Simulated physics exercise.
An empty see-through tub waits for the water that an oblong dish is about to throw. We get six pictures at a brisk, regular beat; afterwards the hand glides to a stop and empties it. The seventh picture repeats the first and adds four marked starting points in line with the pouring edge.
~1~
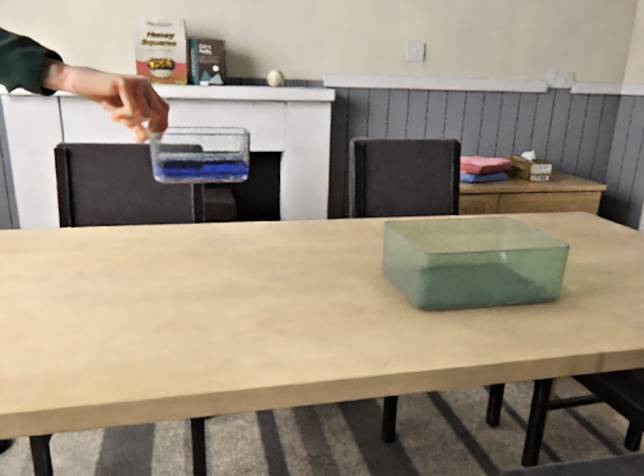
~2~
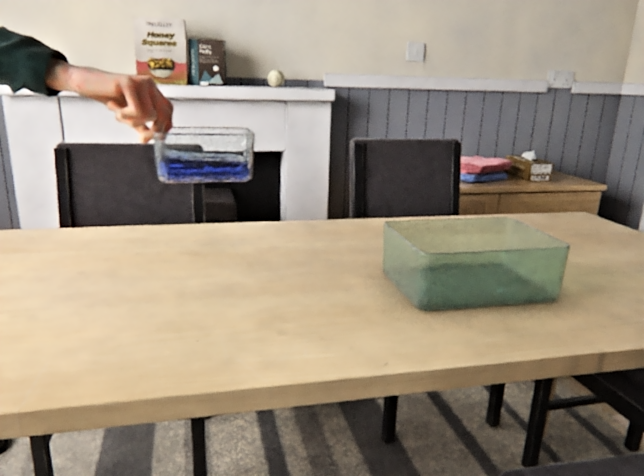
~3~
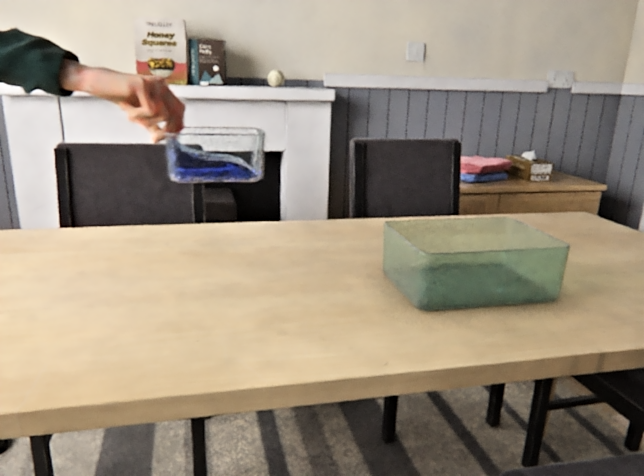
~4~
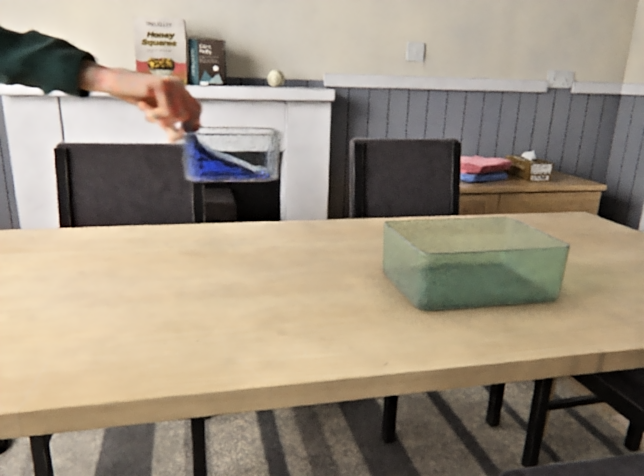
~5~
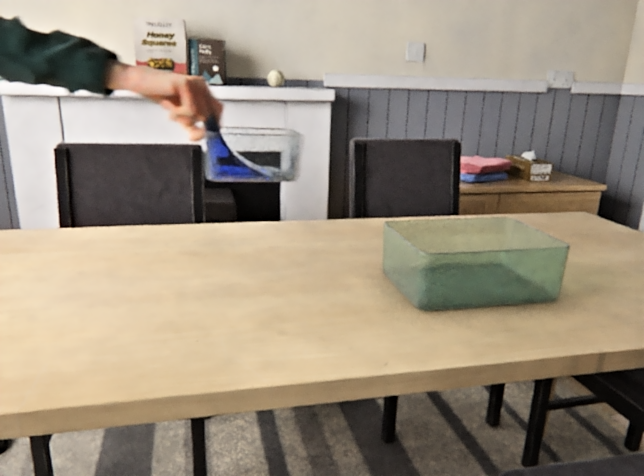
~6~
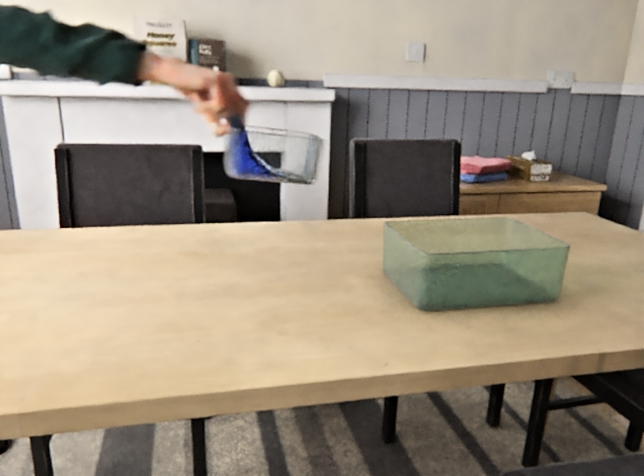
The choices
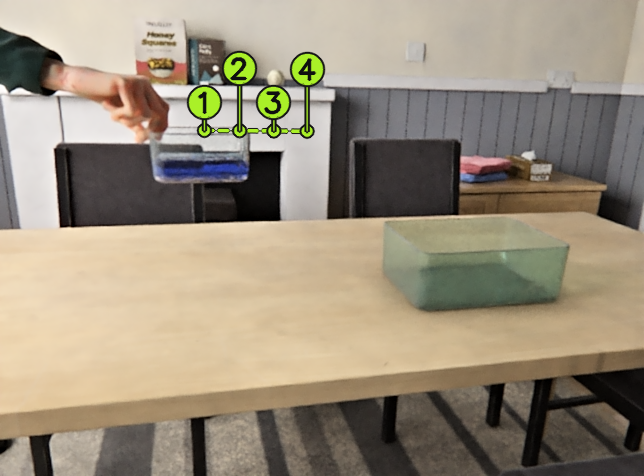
Dining room with a fireplace, a hand carrying a clear oblong dish rightward above a wooden table, blue liquid surging up its left side.
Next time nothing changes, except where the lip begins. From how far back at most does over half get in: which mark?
Place 3 just does it.
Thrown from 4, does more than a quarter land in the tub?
Yes, clearly.
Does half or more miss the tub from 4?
No, that is safe.
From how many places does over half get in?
Two.
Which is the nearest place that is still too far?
That would be 2.
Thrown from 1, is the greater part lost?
Yes.
On the marked copy, 1 at (204, 130); 2 at (239, 130); 3 at (273, 130); 4 at (307, 131).
Choosing 1, about 9 % lands in the tub, 89 % falls short.
Choosing 2, about 33 % lands in the tub, 62 % falls short and 5 % goes beside or beyond.
Choosing 3, about 63 % lands in the tub, 32 % falls short and 5 % goes beside or beyond.
Choosing 4, about 75 % lands in the tub, 15 % falls short and 10 % goes beside or beyond.
